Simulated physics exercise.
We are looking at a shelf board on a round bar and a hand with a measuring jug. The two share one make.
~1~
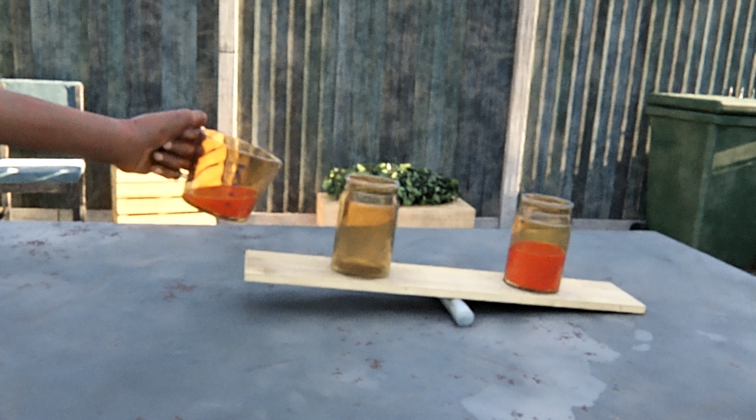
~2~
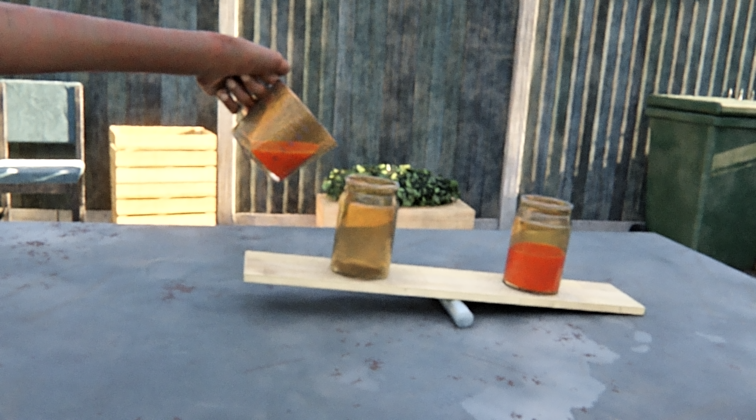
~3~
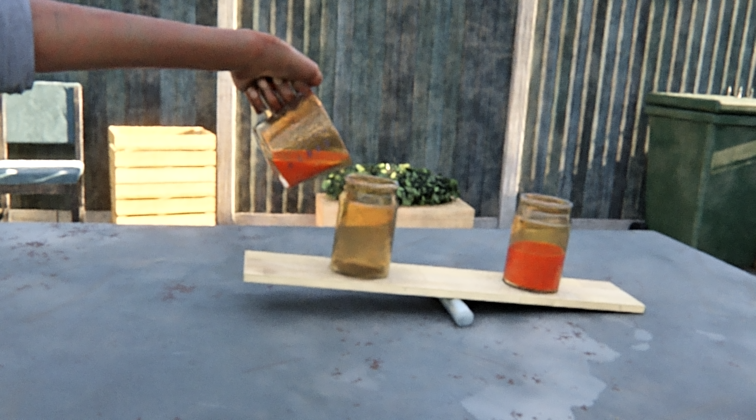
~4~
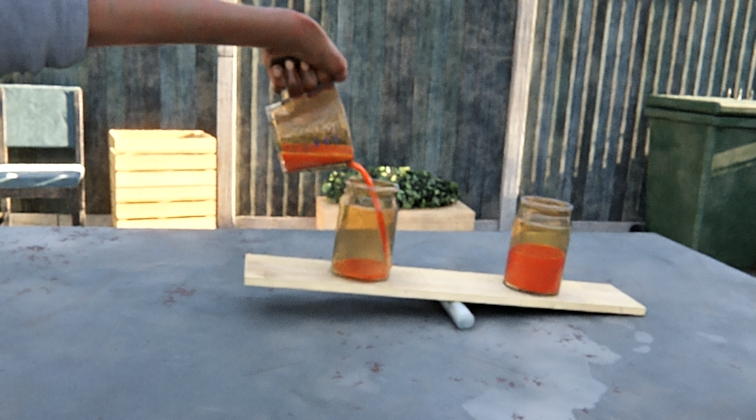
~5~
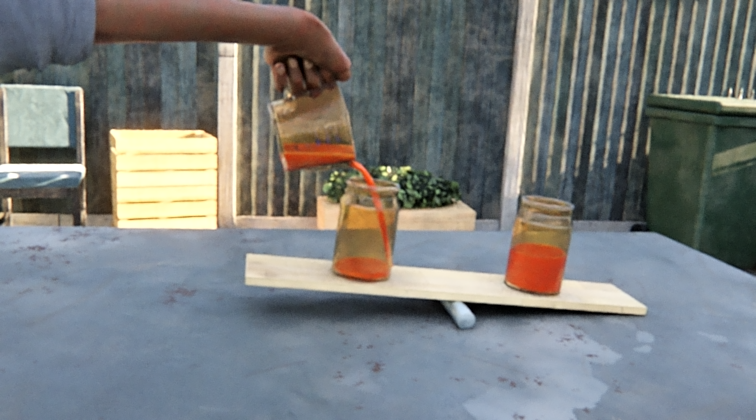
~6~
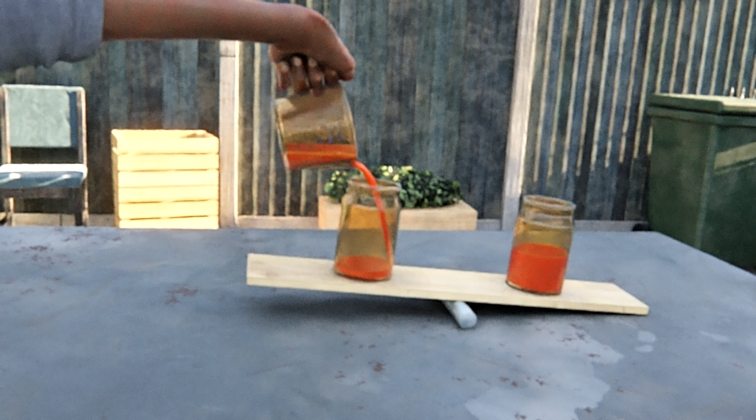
At first, a hand carries a glass jug of orange-red liquid toward an empty left jar on a tilted board, whose lower right side holds a partly filled jar. The hand tips the jug above the left jar, then pours a thin stream into it, while the board stays practically still.
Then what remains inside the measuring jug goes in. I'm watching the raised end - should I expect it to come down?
No, it should stay up.
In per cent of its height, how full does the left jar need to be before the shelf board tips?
It comes to about 40 in a hundred.
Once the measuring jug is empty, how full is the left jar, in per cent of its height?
About 20 per cent of its height.
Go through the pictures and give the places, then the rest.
In the first picture, the measuring jug is on its way; measuring jug (228, 175) about a quarter full; left jar (367, 223) empty, raised; right jar (540, 241) about a third full, on the low side.
In the second picture, the tomato juice nears the lip; round bar (463, 317); left jar (367, 224) empty.
In the third picture, the tomato juice nears the lip; measuring jug (302, 140) tipped 60° with all of its load; left jar (366, 224) empty.
In the fourth picture, pouring; round bar (463, 318); left jar nearly empty, surface at (360, 267); right jar about a third full, surface at (537, 251).
In the fifth picture, pouring; measuring jug (313, 129) tipped 75° with about three quarters of its load; left jar (367, 227) nearly empty.
In the sixth picture, pouring; round bar (466, 318); left jar nearly empty, surface at (364, 264); right jar about a third full, surface at (540, 251).
A moment on, the left jar is nearly empty; the shelf board leans as before.
Further on, the left jar is about a quarter full; the shelf board leans as before.
When it is over, the left jar is about a quarter full; the shelf board leans as before.
